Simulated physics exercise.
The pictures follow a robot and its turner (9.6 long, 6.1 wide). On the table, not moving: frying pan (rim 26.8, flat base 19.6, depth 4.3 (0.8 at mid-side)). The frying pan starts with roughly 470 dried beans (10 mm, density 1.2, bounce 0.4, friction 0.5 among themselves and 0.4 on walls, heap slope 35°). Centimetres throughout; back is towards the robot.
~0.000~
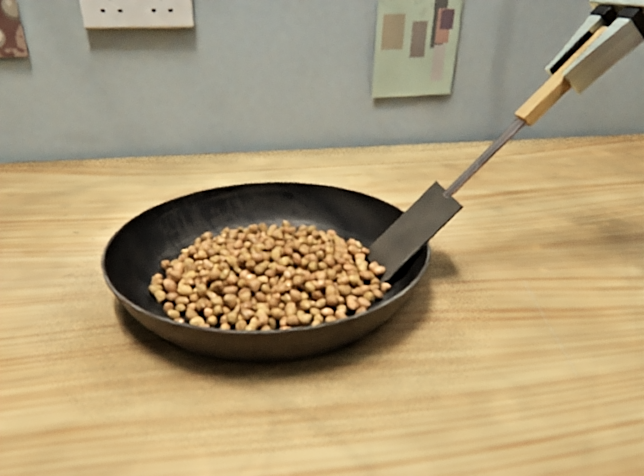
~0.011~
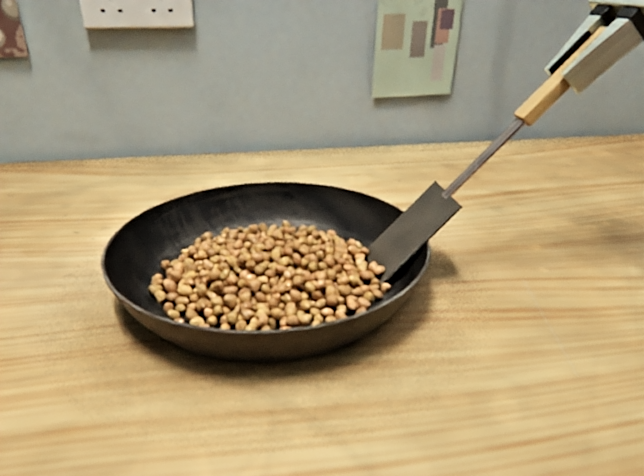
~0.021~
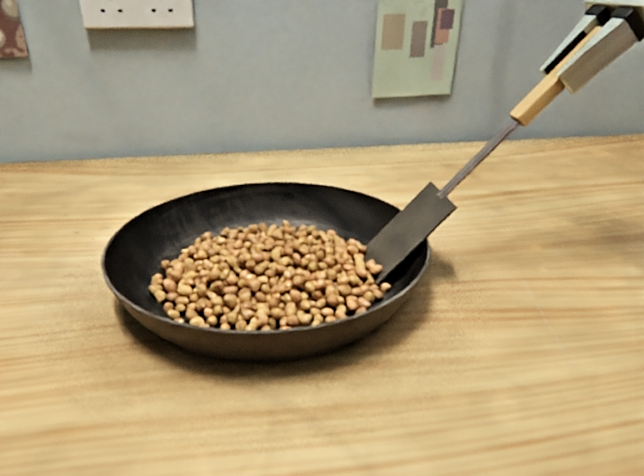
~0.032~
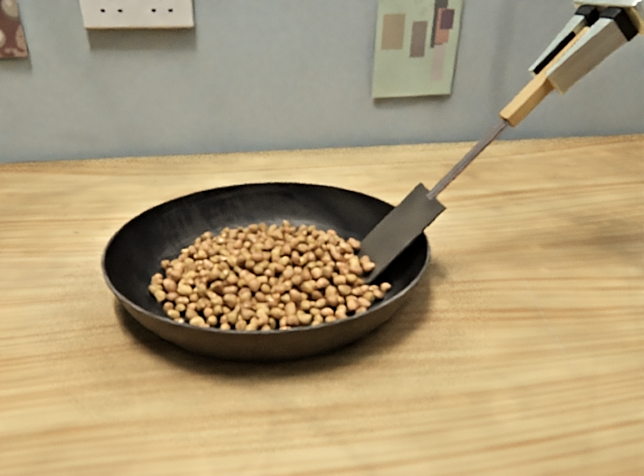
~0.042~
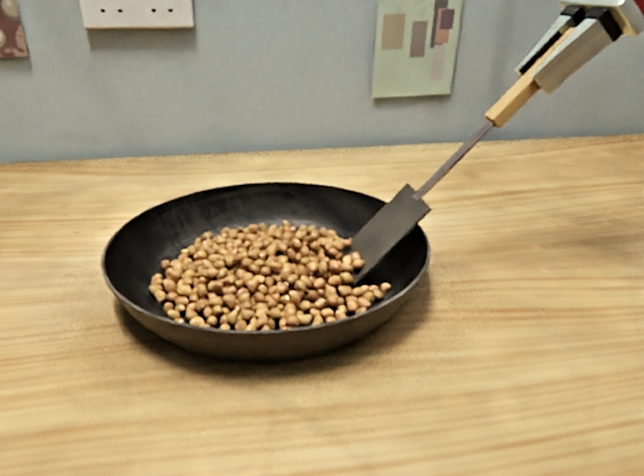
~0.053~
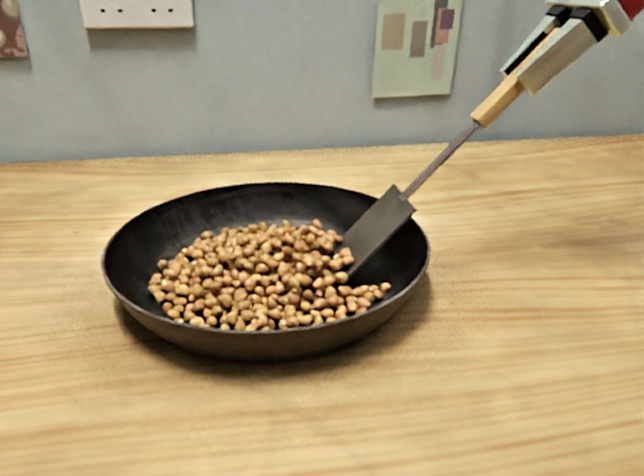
A robot arm slides a flat turner leftward through brown beans in a black frying pan.
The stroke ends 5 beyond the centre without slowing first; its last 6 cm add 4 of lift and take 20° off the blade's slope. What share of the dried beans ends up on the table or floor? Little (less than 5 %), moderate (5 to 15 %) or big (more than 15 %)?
Answer: Moderate; 5 to 15 % of the dried beans finish on the table or floor.
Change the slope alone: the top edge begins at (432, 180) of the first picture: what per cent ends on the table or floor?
Some 5 per cent.
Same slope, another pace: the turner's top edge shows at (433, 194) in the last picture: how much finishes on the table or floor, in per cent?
Some 0 per cent.
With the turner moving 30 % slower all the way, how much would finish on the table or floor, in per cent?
Then about 0 per cent.
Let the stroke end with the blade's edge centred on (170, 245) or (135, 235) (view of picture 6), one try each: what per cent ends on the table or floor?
About 15 and 15 per cent.
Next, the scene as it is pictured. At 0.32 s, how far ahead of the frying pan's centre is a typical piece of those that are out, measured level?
Some 26 cm.
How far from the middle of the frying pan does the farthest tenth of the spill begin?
Roughly 55 cm.
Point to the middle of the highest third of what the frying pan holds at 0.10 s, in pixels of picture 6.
Around (252, 259).
After 0.08 s, sloping 47°, highest piece 6 above the table; 466 in the frying pan.
After 0.10 s, sloping 40°, highest piece 7 above the table; 466 in the frying pan.
After 0.32 s, sloping 27°, highest piece 5 above the table; 427 in the frying pan, 37 on the table or floor, 2 on the blade or in flight.
After 1.37 s, sloping 27°, highest piece 3 above the table; 427 in the frying pan, 39 on the table or floor.
In the end, 427 in the frying pan, 39 on the table or floor. That is 8 % on the table or floor.
